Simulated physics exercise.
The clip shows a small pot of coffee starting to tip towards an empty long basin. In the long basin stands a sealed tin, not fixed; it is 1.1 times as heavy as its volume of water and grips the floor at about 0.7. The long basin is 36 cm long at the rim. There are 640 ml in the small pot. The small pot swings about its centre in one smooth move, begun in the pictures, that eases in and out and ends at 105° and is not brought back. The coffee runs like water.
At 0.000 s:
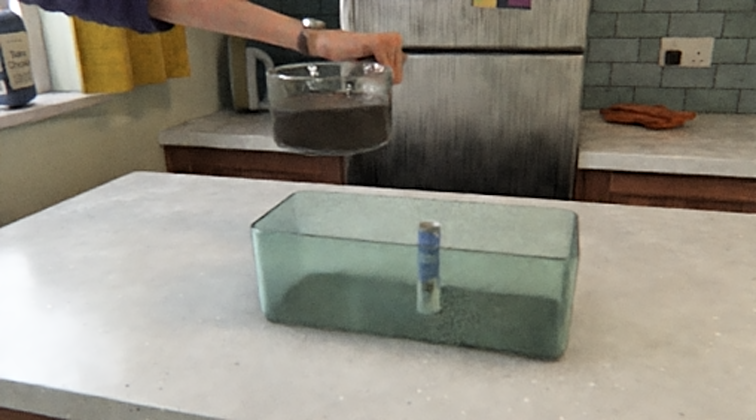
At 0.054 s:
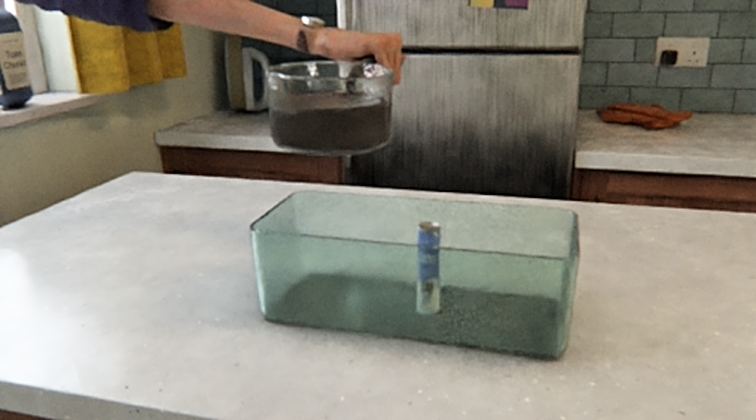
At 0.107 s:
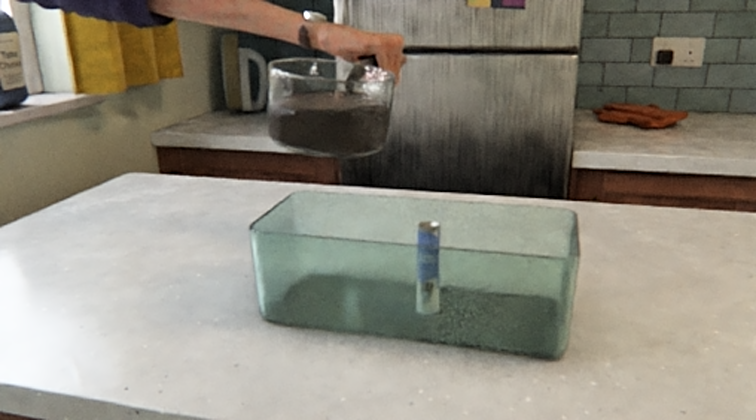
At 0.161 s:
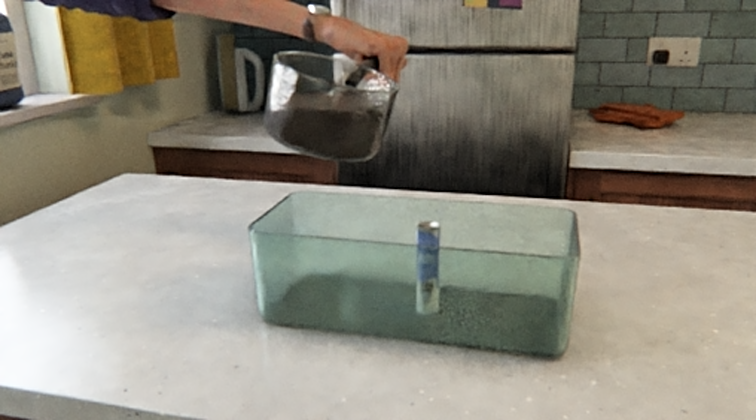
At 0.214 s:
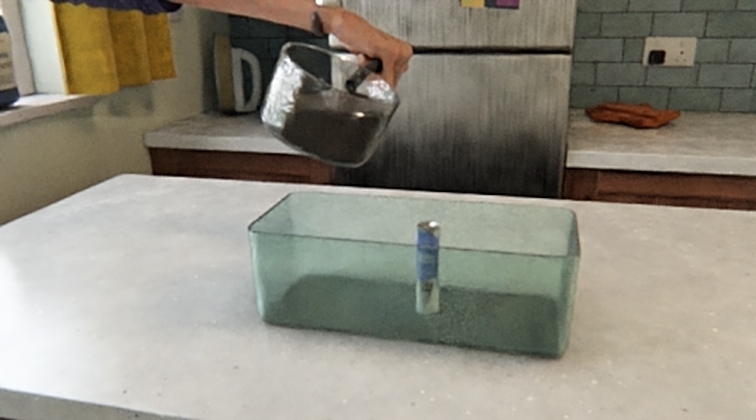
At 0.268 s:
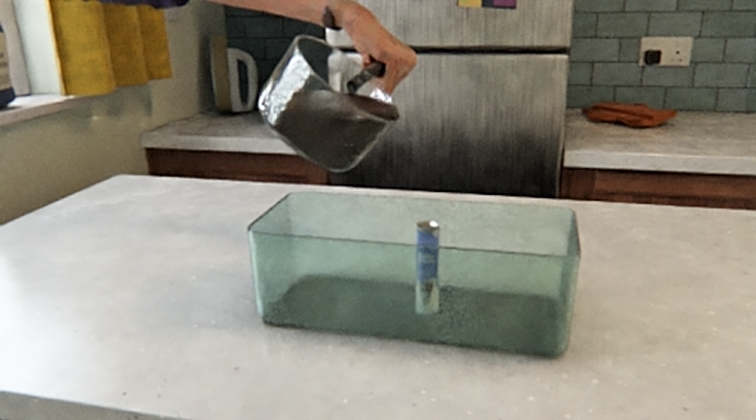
In a kitchen, a hand tilting a small clear pot of dark liquid steadily rightward above a long greenish glass basin.
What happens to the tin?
It falls.
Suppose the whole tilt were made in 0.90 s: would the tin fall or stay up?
Then it topples.
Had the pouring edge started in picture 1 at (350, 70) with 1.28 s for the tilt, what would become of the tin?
Then it stays up.
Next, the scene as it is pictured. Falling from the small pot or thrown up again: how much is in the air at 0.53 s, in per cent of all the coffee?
About 40 per cent.
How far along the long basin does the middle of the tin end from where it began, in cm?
Some 8.0 cm.
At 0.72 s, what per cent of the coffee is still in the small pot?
Some 9 per cent.
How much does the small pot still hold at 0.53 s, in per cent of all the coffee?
Some 32 per cent.
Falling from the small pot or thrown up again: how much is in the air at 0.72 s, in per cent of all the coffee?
Some 8 per cent.
Then, 0.53 s in, the tilt is 98° and 33 per cent is still to pour; the tin stands where it began.
Then, 0.72 s in, the tilt is 105° and 9 per cent is still to pour; the tin stands 1 cm from where it began.
Then, 0.91 s in, the tilt is 105° and 1 per cent is still to pour; the tin leans 29°.
Then, 1.13 s in, the tilt is 105° and 0 per cent is still to pour; the tin lies on its side.
Finally, the tin lies on its side.
